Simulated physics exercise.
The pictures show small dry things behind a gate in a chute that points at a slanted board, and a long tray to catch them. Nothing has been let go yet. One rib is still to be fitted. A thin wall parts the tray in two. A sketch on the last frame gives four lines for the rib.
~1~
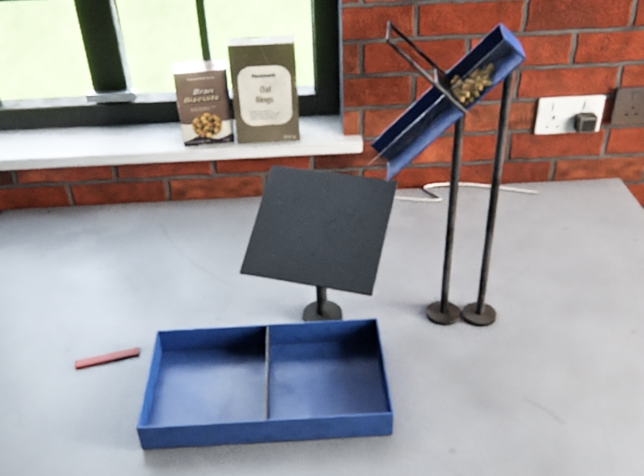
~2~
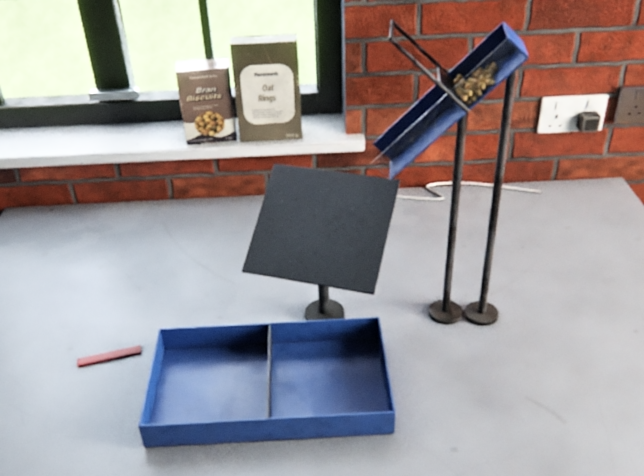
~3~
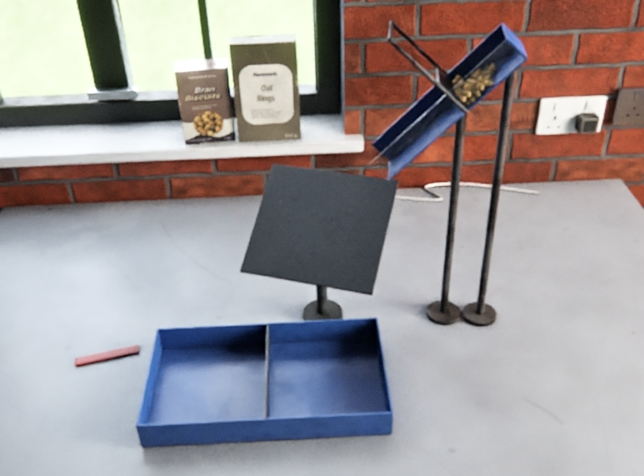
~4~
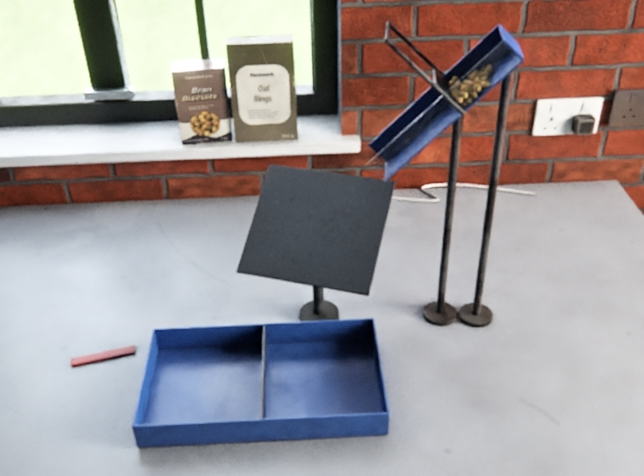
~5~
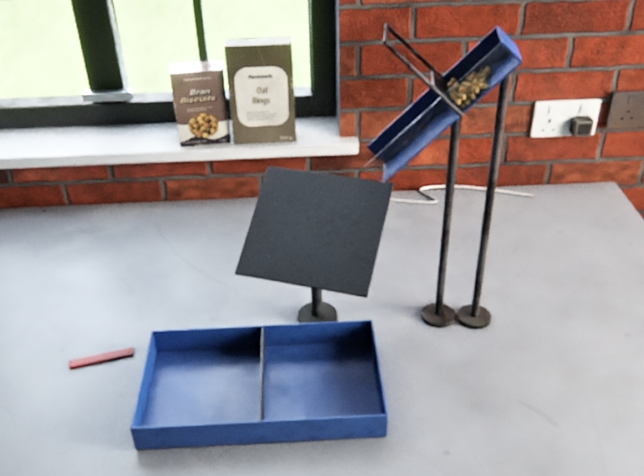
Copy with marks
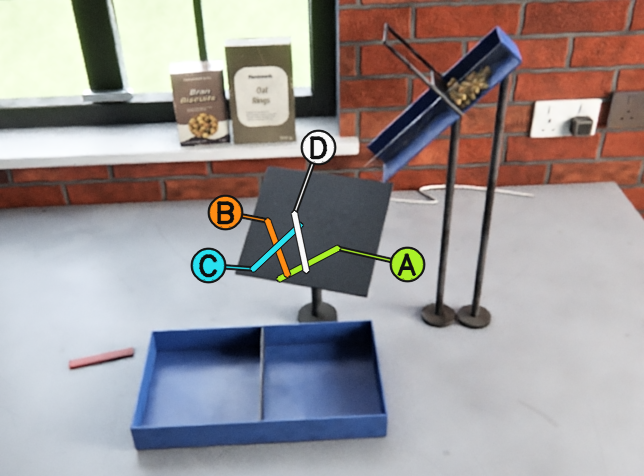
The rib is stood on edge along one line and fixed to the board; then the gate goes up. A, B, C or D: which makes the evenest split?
The best line is C.
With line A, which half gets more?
More lands on the left.
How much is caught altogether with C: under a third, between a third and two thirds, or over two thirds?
Line C gives over two thirds.
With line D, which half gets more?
The right half.
On the marked copy, line A from (337, 248) to (279, 278); line B from (267, 220) to (287, 274); line C from (300, 225) to (253, 269); line D from (294, 213) to (306, 270).
Choosing A, of what is caught, most in the left half, about a quarter in the right.
Choosing B, of what is caught, a stray few in the left half, nearly all in the right.
Choosing C, of what is caught, about half in the left half, about half in the right.
Choosing D, of what is caught, a stray few in the left half, nearly all in the right.
